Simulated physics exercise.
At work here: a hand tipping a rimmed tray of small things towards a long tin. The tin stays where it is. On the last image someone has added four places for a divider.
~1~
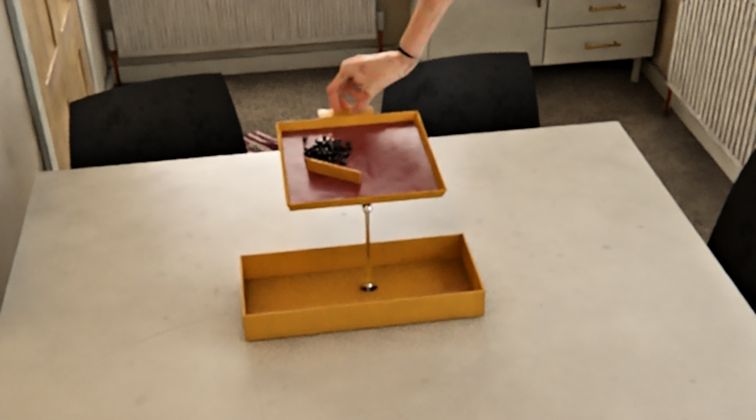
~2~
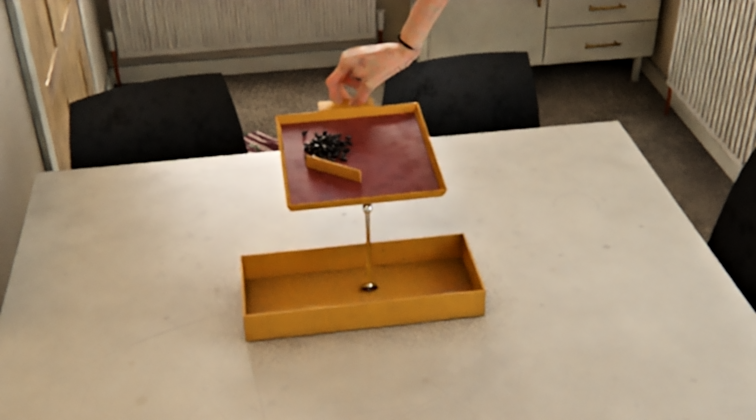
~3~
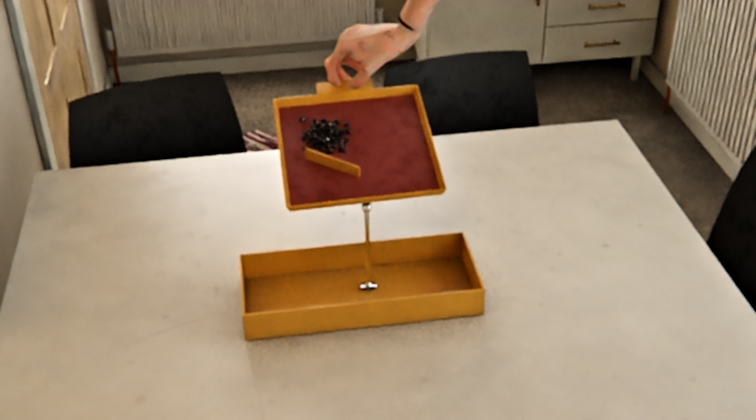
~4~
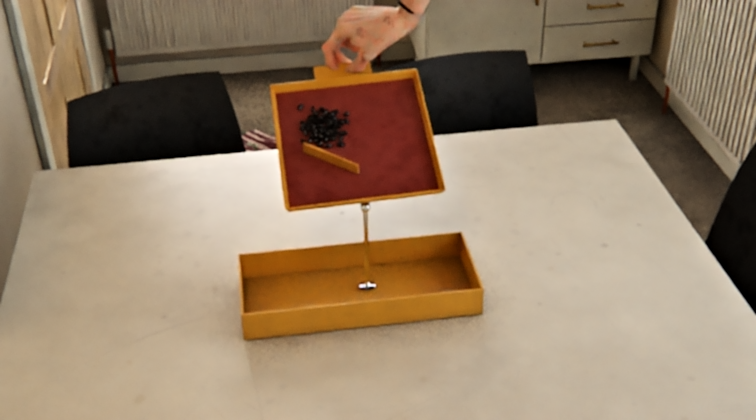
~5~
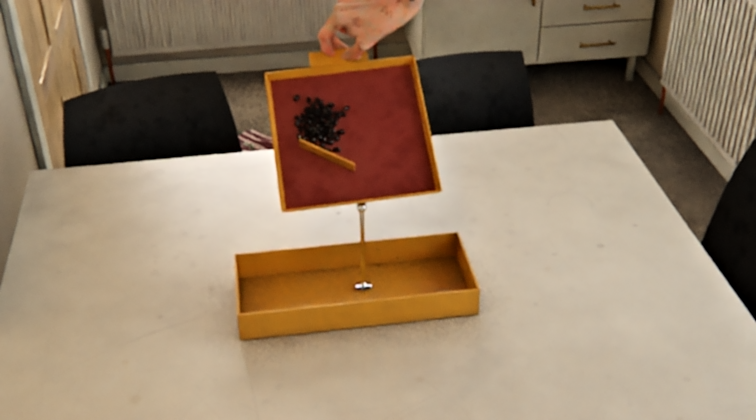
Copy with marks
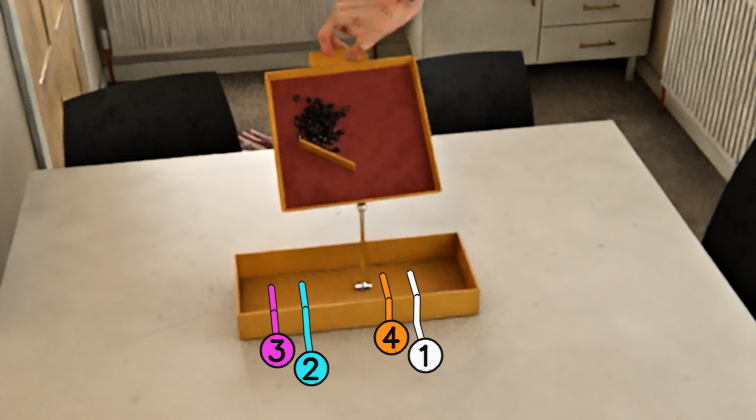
A hand tilting a rimmed red tray of black beans steadily steeper above a long yellow tin on a pale table.
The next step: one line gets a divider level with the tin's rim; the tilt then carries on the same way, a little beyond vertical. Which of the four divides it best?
Line 4 does it best.
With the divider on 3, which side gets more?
More lands on the right.
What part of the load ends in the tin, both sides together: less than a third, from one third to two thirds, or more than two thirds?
More than two thirds.
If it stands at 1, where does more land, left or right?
The left side.
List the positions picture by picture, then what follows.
Corners of the pouring end near (290, 202) and (442, 188), level; middle of the load near (327, 153), black beans, in the first picture.
Corners of the pouring end near (291, 203) and (443, 188), barely tipped; fin from (306, 155) to (360, 171), in the second picture.
Corners of the pouring end near (290, 204) and (442, 187), a little tipped; front corners of the tin near (243, 315) and (484, 289), in the third picture.
Corners of the pouring end near (289, 206) and (441, 187), clearly tipped; far corners near (274, 87) and (414, 72), in the fourth picture.
Corners of the pouring end near (285, 207) and (438, 188), clearly tipped; the left corner sinks a little lower, in the fifth picture.
On the marked copy, line 1 crosses the front rim at (416, 296); line 2 crosses the front rim at (305, 308); line 3 crosses the front rim at (273, 311); line 4 crosses the front rim at (388, 299).
Choosing 1, of what is caught, all but a few on the left of the divider, a small share on the right.
Choosing 2, of what is caught, a small share on the left of the divider, the bulk on the right.
Choosing 3, of what is caught, none at all on the left of the divider, the whole lot on the right.
Choosing 4, of what is caught, close to two thirds on the left of the divider, close to a third on the right.
